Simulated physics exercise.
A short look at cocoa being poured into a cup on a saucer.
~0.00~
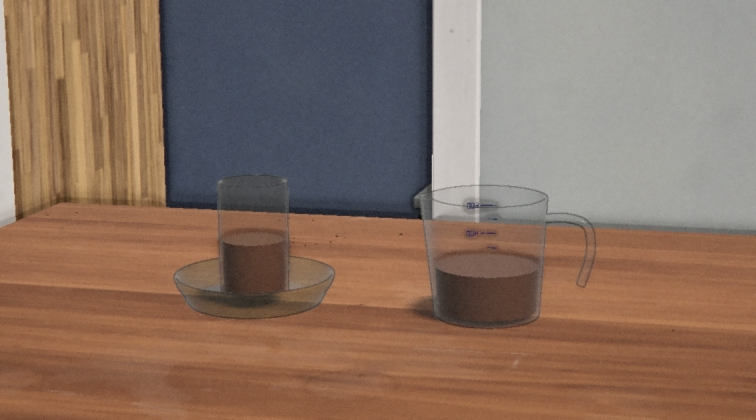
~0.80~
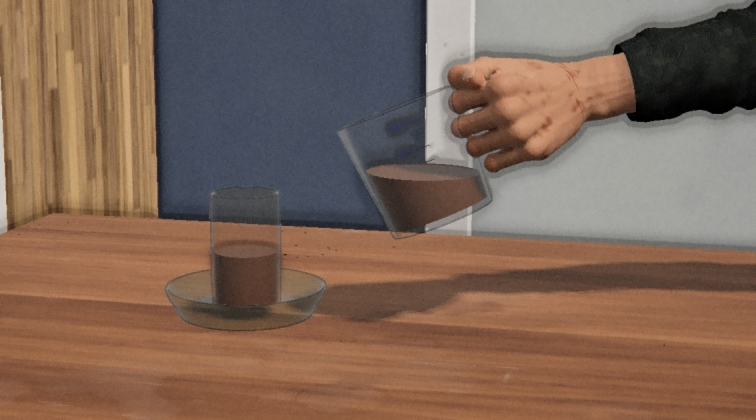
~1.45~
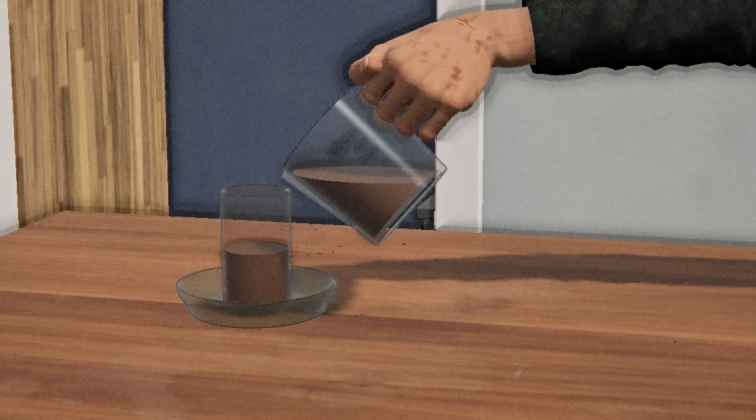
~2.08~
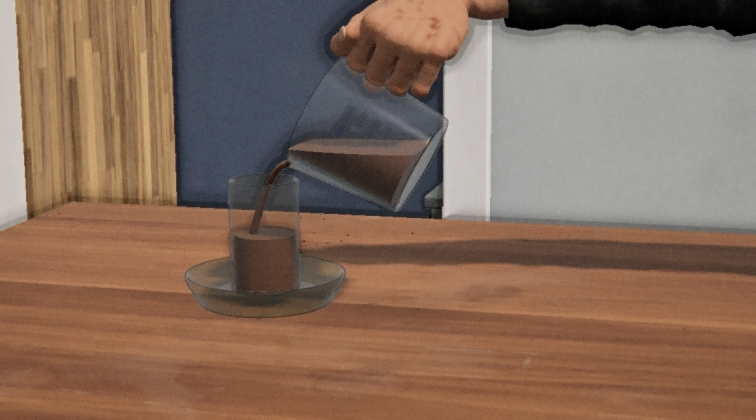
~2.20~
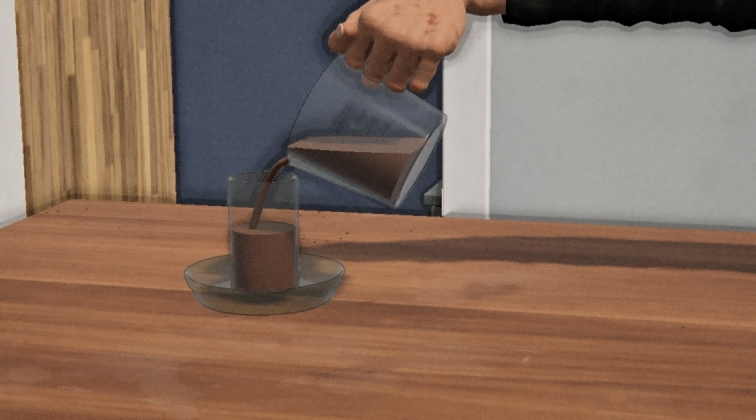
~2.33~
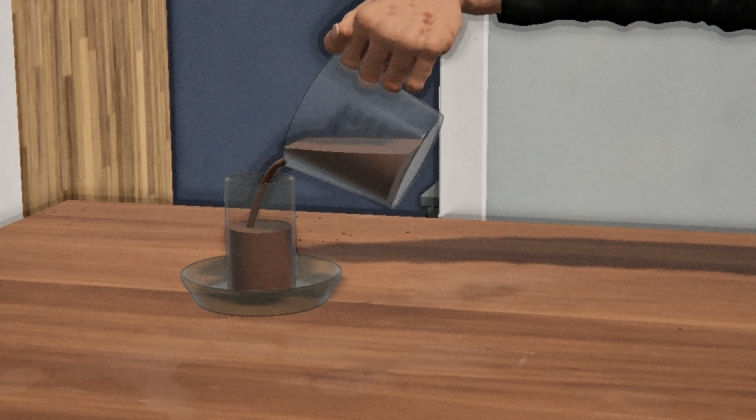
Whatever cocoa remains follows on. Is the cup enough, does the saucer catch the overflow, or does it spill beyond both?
Chances are the saucer will be needed and will do.
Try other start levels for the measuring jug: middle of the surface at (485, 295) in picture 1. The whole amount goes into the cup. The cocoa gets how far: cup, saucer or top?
Outcome: No overflow.
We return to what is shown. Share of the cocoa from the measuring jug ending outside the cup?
My guess would be close to 40 per cent.
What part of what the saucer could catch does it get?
Close to 50%.
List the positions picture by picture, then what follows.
In the first picture, both stand on the top; measuring jug (488, 251) about a third full; cup (254, 234) about half full; saucer (228, 299) dry.
In the second picture, the hand lifts the measuring jug; measuring jug (420, 159) tipped 25° with all of its load; cup about half full, surface at (246, 252).
In the third picture, the measuring jug is brought over; measuring jug (365, 164) tipped 50° with all of its load; cup (256, 243) about half full.
In the fourth picture, a stream runs into the cup; measuring jug (367, 134) tipped 60° with nearly all of its load; cup about half full, surface at (265, 234).
In the fifth picture, a stream runs into the cup; measuring jug (365, 132) tipped 65° with nearly all of its load; cup (264, 231) about half full.
In the sixth picture, a stream runs into the cup; measuring jug (362, 132) tipped 65° with nearly all of its load; cup about half full, surface at (261, 228); saucer (235, 296) dry.
After 4.3 s, the cup is nearly full; the saucer is dry.
After 5.8 s, the cup is full to the brim; the saucer is wet, with room to spare.
After 7.7 s, the cup is full to the brim; the saucer is wet, with room to spare.
